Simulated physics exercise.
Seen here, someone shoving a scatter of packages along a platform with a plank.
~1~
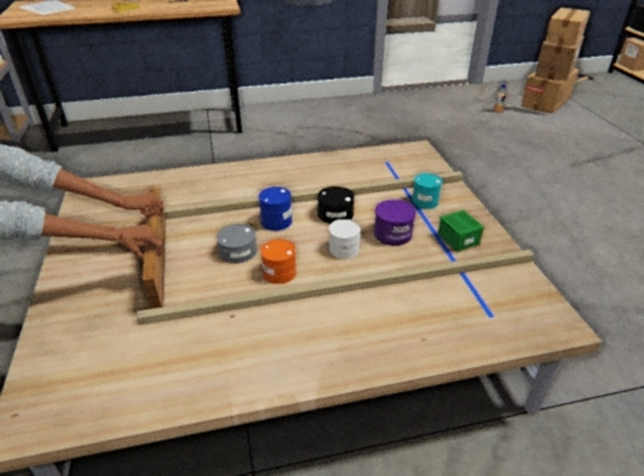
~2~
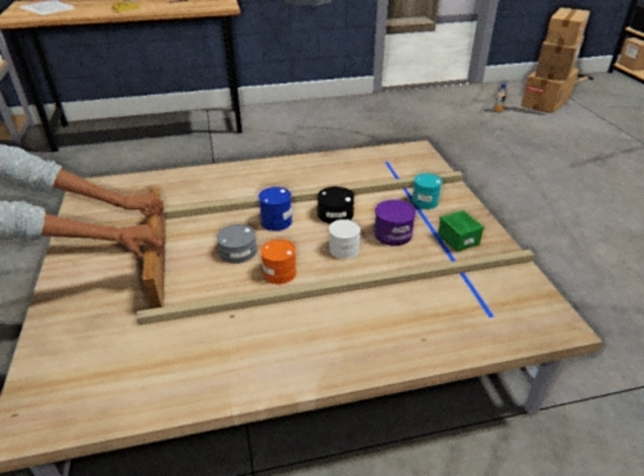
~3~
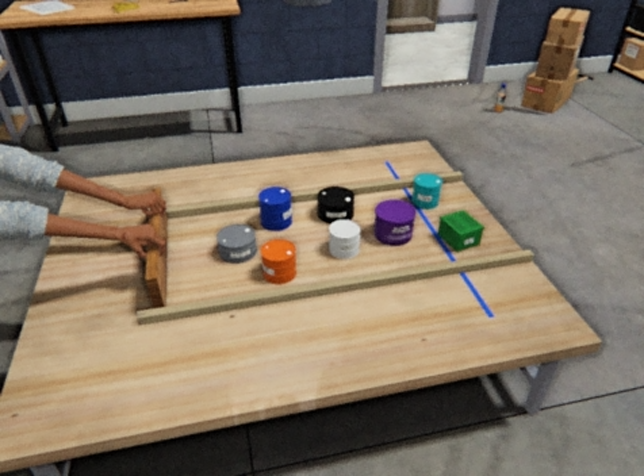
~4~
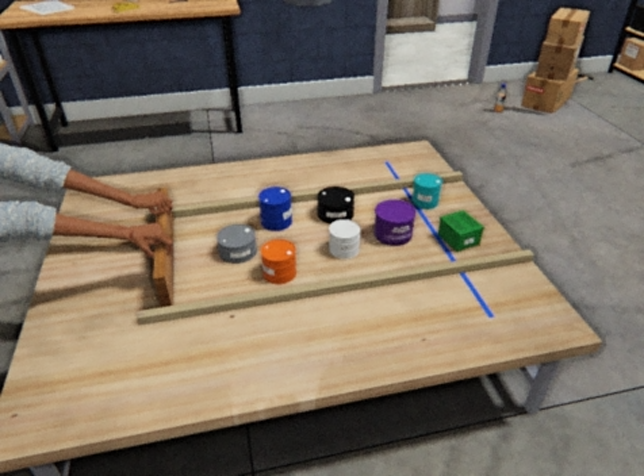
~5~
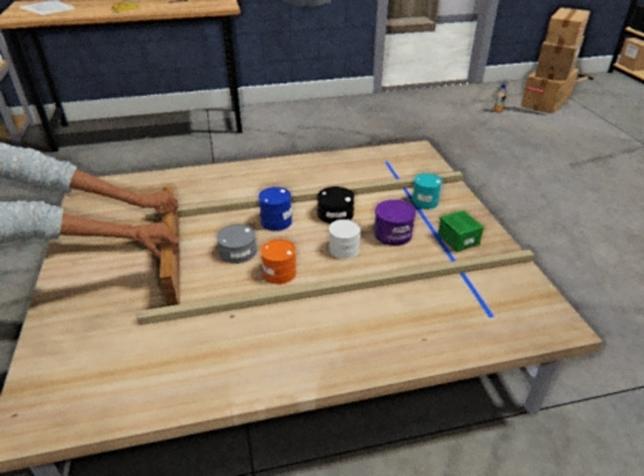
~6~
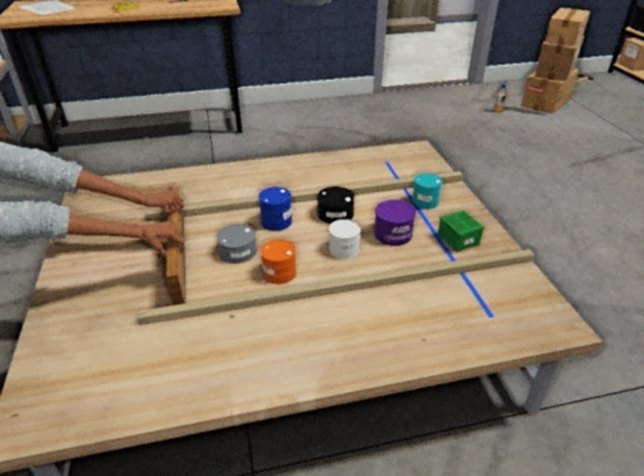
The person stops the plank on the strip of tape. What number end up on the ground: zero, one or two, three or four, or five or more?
Outcome: The number that fall off is one or two.
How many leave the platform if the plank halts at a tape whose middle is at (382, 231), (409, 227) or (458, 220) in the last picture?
Down on the ground: 0, 0 and 4.
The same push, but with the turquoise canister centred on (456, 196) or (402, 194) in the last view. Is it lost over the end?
The turquoise canister comes down; is lost.
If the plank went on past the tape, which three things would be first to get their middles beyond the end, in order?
Earliest first: The turquoise canister, then the purple pail, then the black canister.
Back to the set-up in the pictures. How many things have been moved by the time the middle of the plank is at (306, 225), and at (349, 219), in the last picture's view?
First 5, then 6.
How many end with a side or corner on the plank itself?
It touches 3.
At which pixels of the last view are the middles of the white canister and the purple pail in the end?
Near (462, 224) and (478, 203).
Soon after, none off yet; green tote at rest near (460, 231); turquoise canister at rest near (427, 191); purple pail at rest near (394, 223).
In the end, the number that fall off is one or two; gone, turquoise canister.
